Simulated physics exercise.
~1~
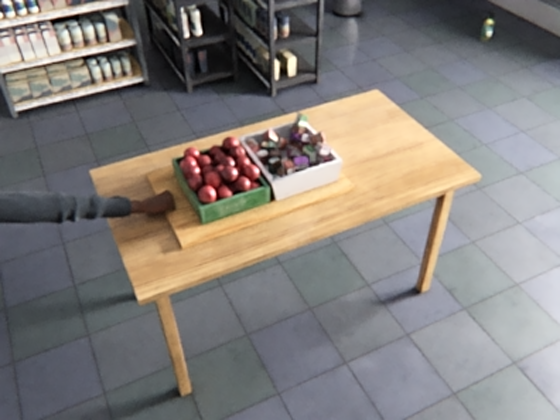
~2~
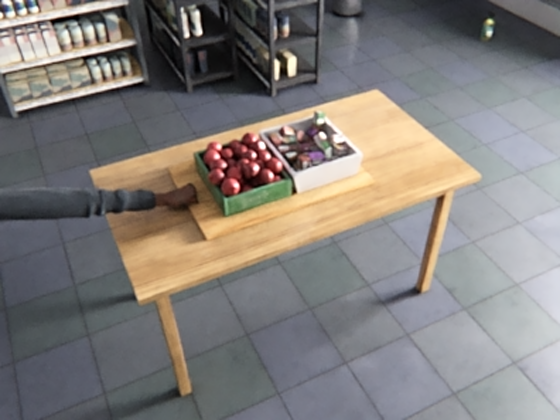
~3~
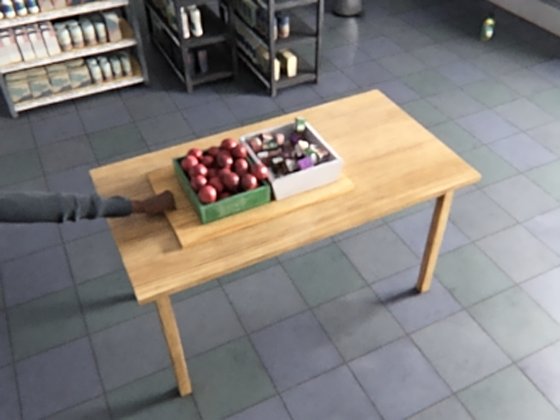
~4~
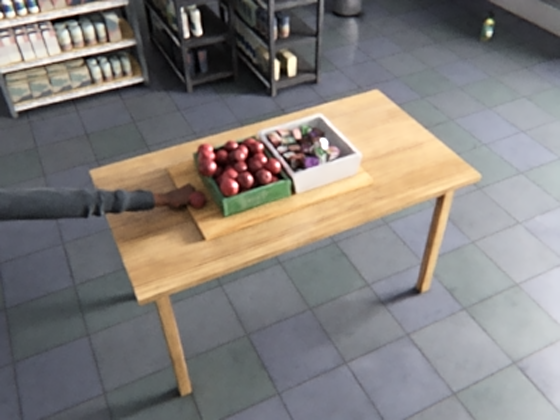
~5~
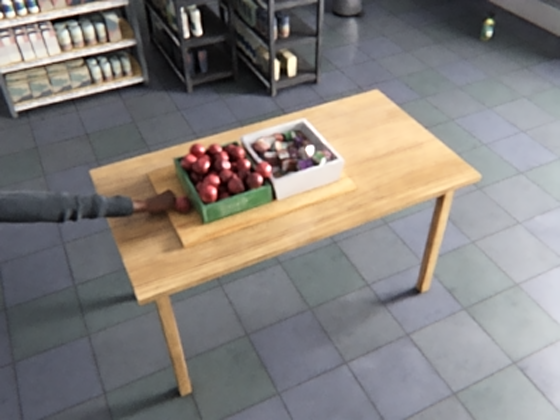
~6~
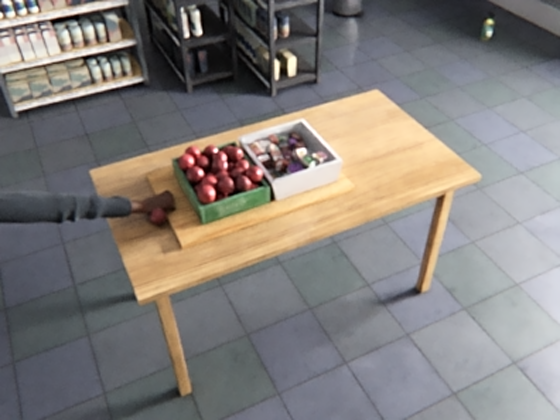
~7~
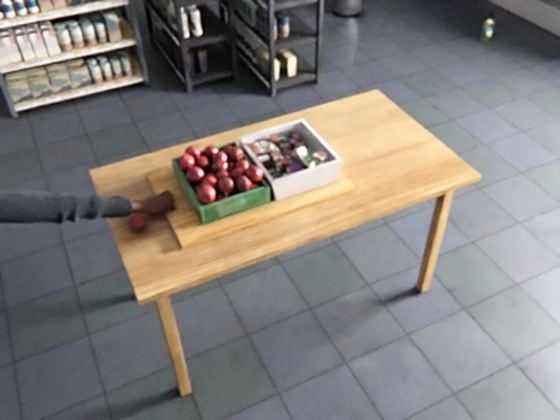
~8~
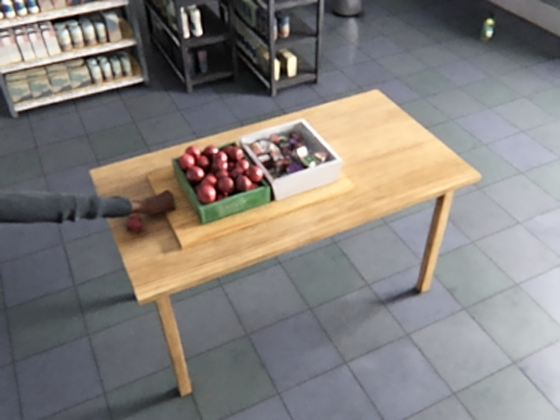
The clip opens on a wooden table in a room with stocked shelves, where an arm reaches in from the left to a board carrying a green basket of red apples and a white basket of small cartons. The hand pushes the board a short way to the right, then draws it back left. It slides the board right again, and one apple drops out of the green basket beside the hand. As the board returns left, the apple rolls onto the tabletop. The board stays still while the apple drifts further left and settles near the hand, the other apples still in their basket.
